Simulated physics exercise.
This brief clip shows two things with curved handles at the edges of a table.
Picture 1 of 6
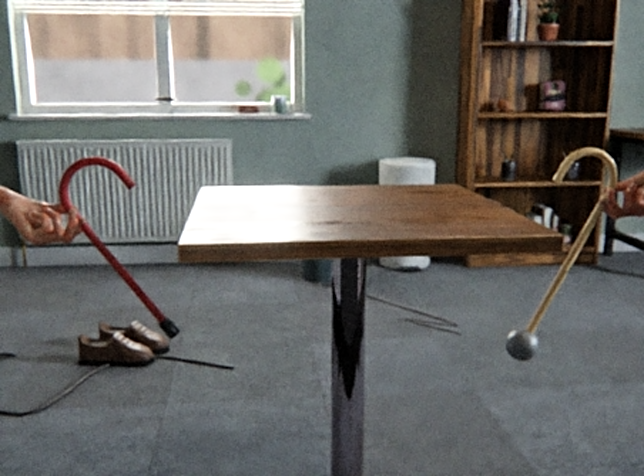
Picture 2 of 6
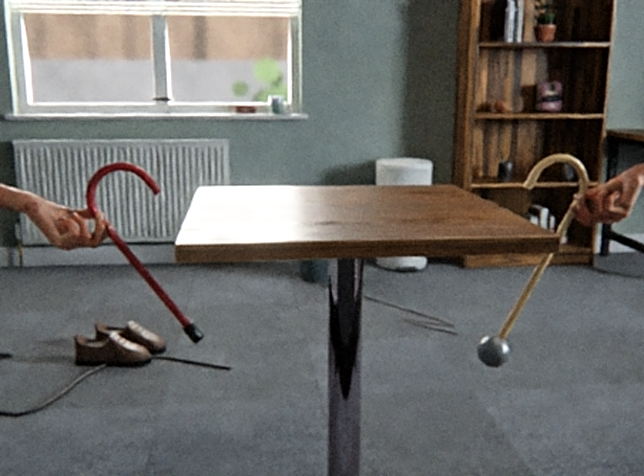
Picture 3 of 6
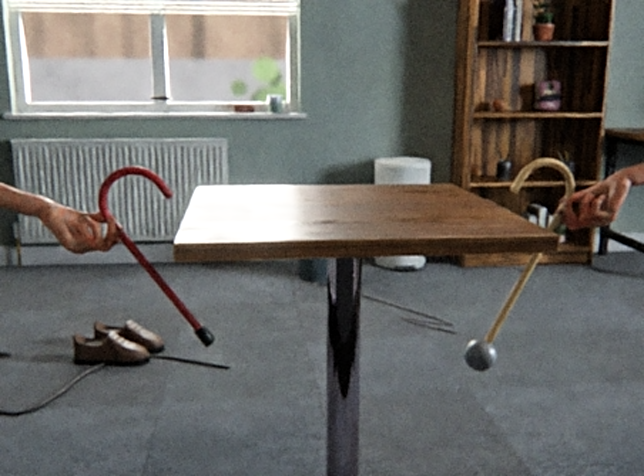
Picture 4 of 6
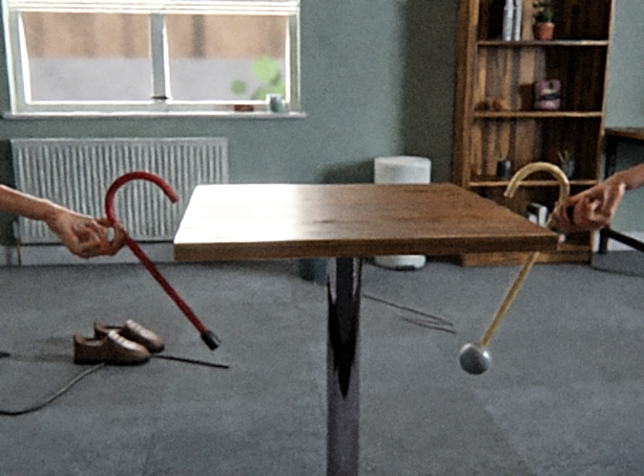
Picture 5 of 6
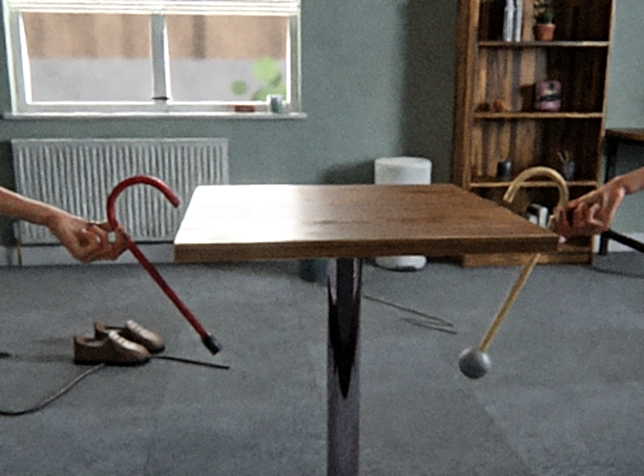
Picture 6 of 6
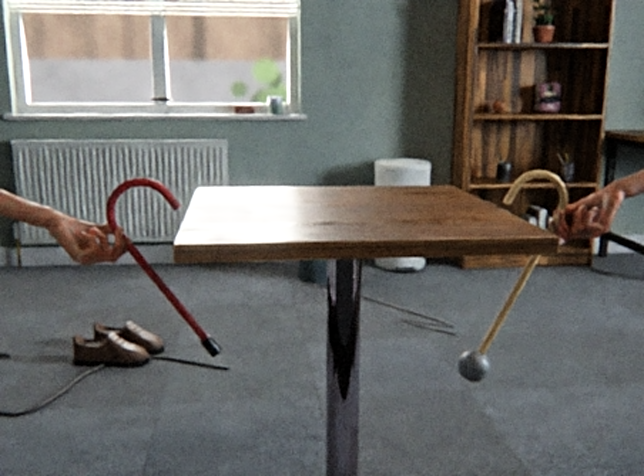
Two hands, one on each side of a wooden table, moved a red cane and a pale curved-handled stick with a grey ball end inward toward the table, then held them nearly still.
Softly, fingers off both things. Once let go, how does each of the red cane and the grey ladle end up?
The red cane falls off; the grey ladle falls off.
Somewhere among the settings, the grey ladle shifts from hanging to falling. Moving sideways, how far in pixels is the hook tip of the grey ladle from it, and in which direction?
Shift it left by around 12 pixels.
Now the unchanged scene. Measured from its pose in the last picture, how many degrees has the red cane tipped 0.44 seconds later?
I'd put it at around 25 degrees.
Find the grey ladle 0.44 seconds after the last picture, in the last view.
Near (527, 450).
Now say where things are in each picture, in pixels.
The first picture shows still on the way; red cane (137, 244); grey ladle (551, 254); table (349, 214).
The second picture shows still on the way; grey ladle (522, 261); table (346, 215).
The third picture shows still on the way; red cane (174, 252); table (345, 214).
The fourth picture shows still on the way; grey ladle (504, 268); table (345, 213).
The fifth picture shows still on the way; red cane (182, 261); table (345, 214).
The sixth picture shows in place, still held; red cane (181, 263); grey ladle (502, 276); table (345, 215).
Then, 0.28 s on from there, red cane on its way down near (186, 397); grey ladle on its way down near (495, 402).
Then, 0.44 s on from there, red cane on its way down; grey ladle on its way down near (526, 450).
In the end, the red cane falls to the floor; the grey ladle falls to the floor.
